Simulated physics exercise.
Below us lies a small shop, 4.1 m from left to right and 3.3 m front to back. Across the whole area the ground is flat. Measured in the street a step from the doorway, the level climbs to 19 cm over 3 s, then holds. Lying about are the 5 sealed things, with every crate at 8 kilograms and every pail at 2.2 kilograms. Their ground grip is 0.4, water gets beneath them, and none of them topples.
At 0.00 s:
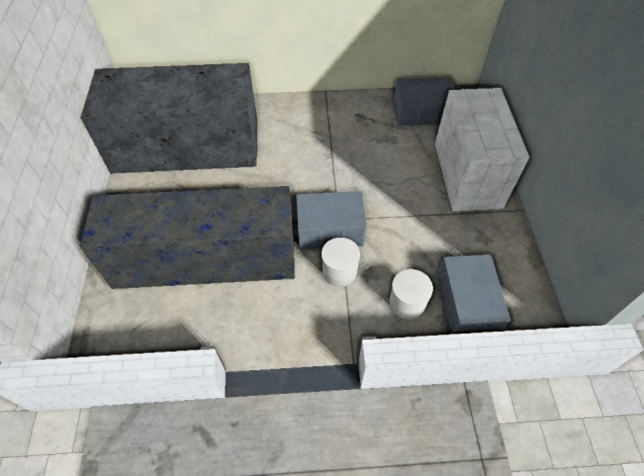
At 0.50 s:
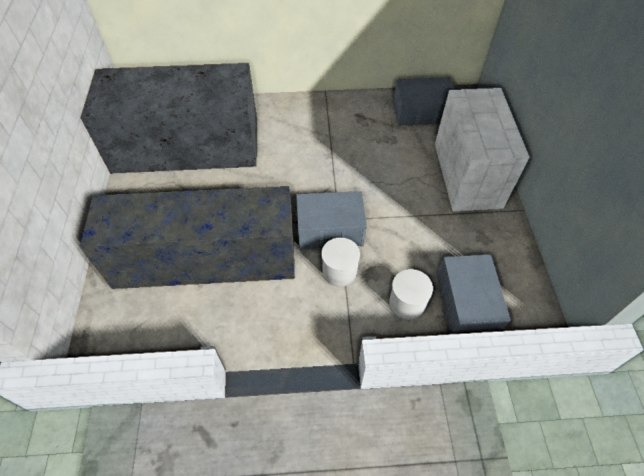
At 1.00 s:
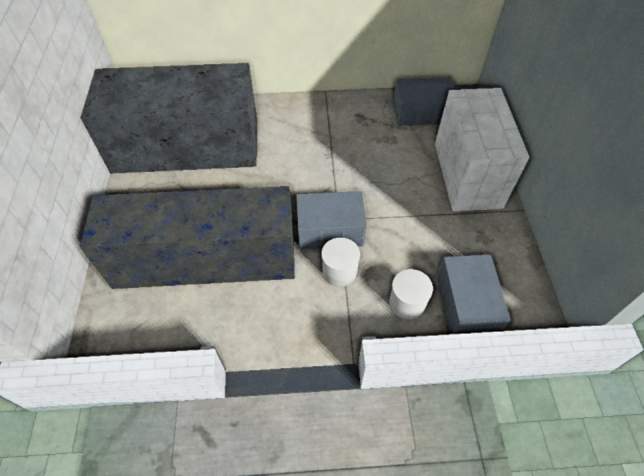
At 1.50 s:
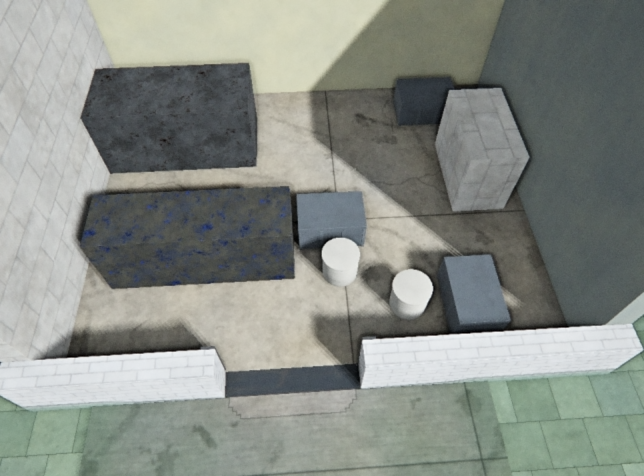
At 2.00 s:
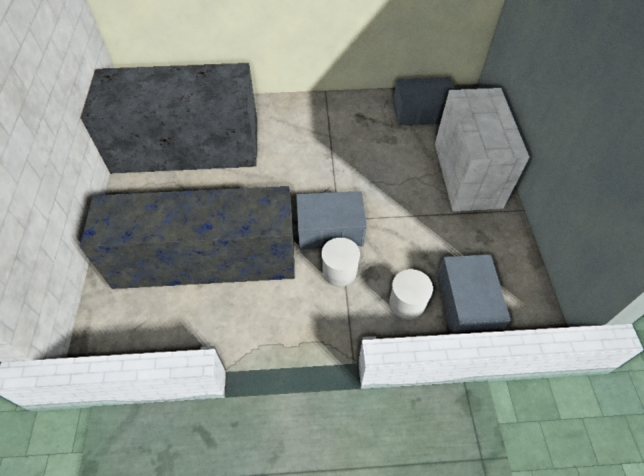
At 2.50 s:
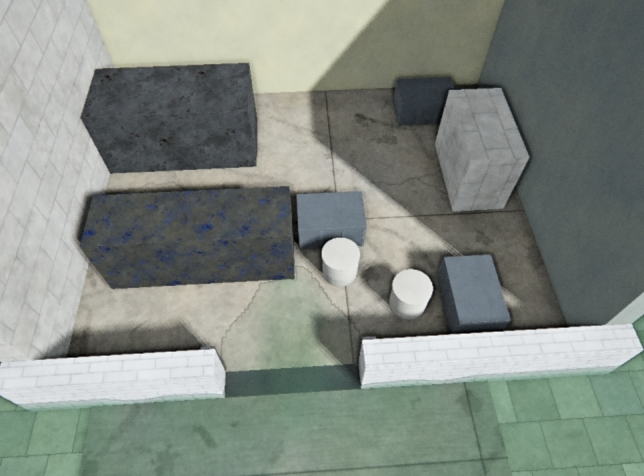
A large dark block flecked with blue lies at the left of a small walled shop with a tiled floor, seen from high above and in front, with another dark block behind it. Two white cylinders stand near the centre among grey-blue boxes, with a pale block at right. Greenish water spreads over the paving outside, then through the doorway onto the floor, while the objects and view stay still.
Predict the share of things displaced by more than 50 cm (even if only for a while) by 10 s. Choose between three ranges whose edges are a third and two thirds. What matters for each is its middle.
The range is the middle one, a third to two thirds.
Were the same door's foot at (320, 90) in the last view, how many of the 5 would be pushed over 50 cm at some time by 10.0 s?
4.
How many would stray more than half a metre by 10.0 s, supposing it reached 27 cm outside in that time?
Then 3.
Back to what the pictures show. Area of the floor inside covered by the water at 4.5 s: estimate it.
Wet area: Approx. 6.0 m2.
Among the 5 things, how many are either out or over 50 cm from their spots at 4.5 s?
The number comes to 2.
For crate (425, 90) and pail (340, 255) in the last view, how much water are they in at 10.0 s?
Depths: Near 11 cm, then near 7 cm.
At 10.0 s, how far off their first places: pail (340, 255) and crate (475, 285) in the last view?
First 80 cm, then 30 cm.
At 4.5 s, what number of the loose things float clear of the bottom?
I count 0.
After 3.5 s 1 of 5 are over 50 cm from their spots; 0 afloat.
After 4.5 s 2 of 5 are over 50 cm from their spots; 0 afloat.
After 7.0 s 2 of 5 are over 50 cm from their spots; 3 afloat.
After 10.0 s 2 of 5 are over 50 cm from their spots, and 2 have been at some point; 5 afloat.
